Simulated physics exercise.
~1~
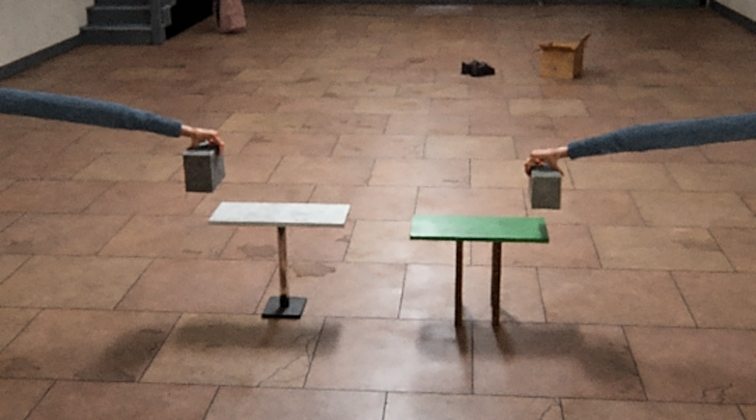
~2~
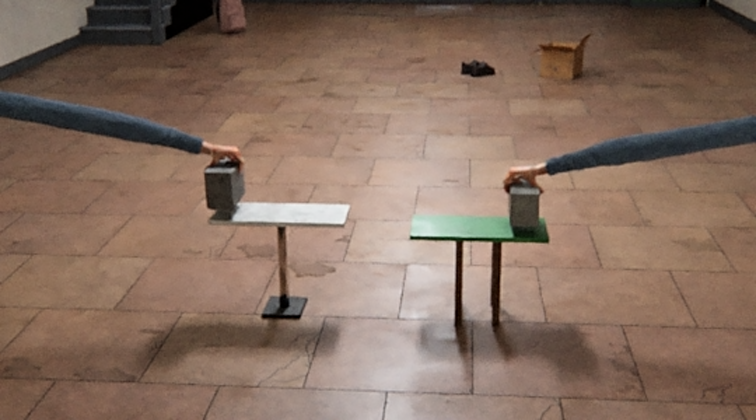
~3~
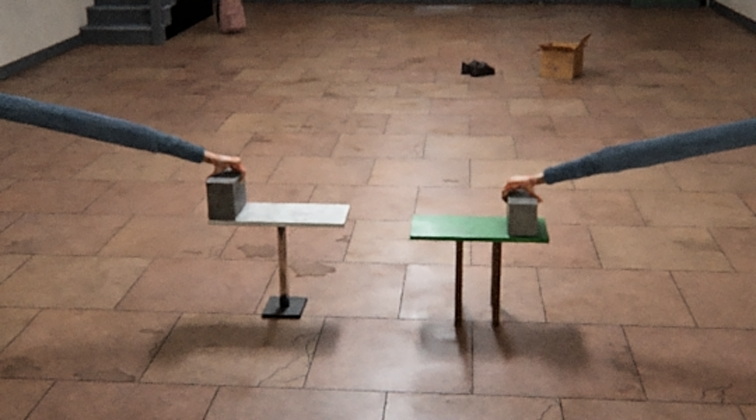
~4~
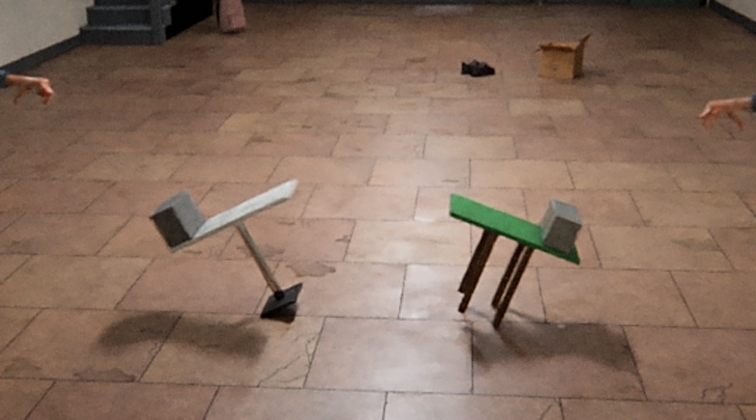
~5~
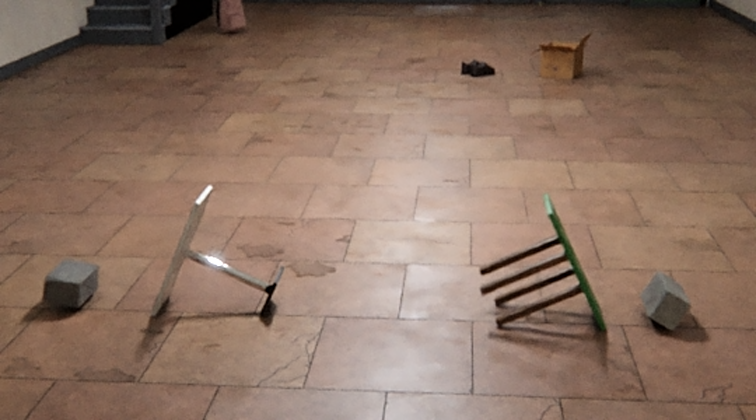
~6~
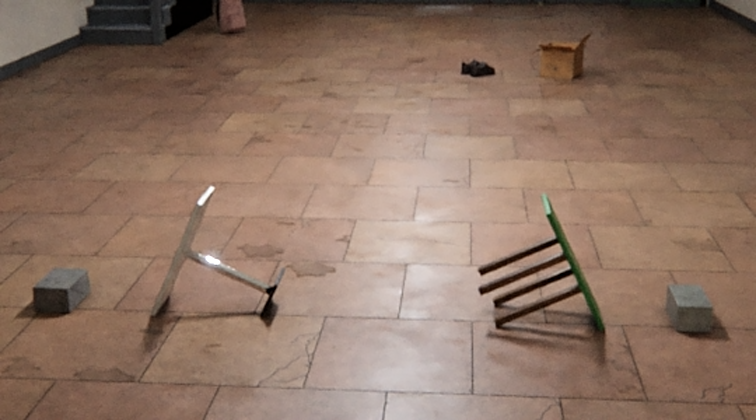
Two hands lowered gray blocks onto the outer ends of a white stand and a small green table, then let go and drew back; both pieces tipped outward and fell over, and the blocks tumbled onto the tiled floor beside them.
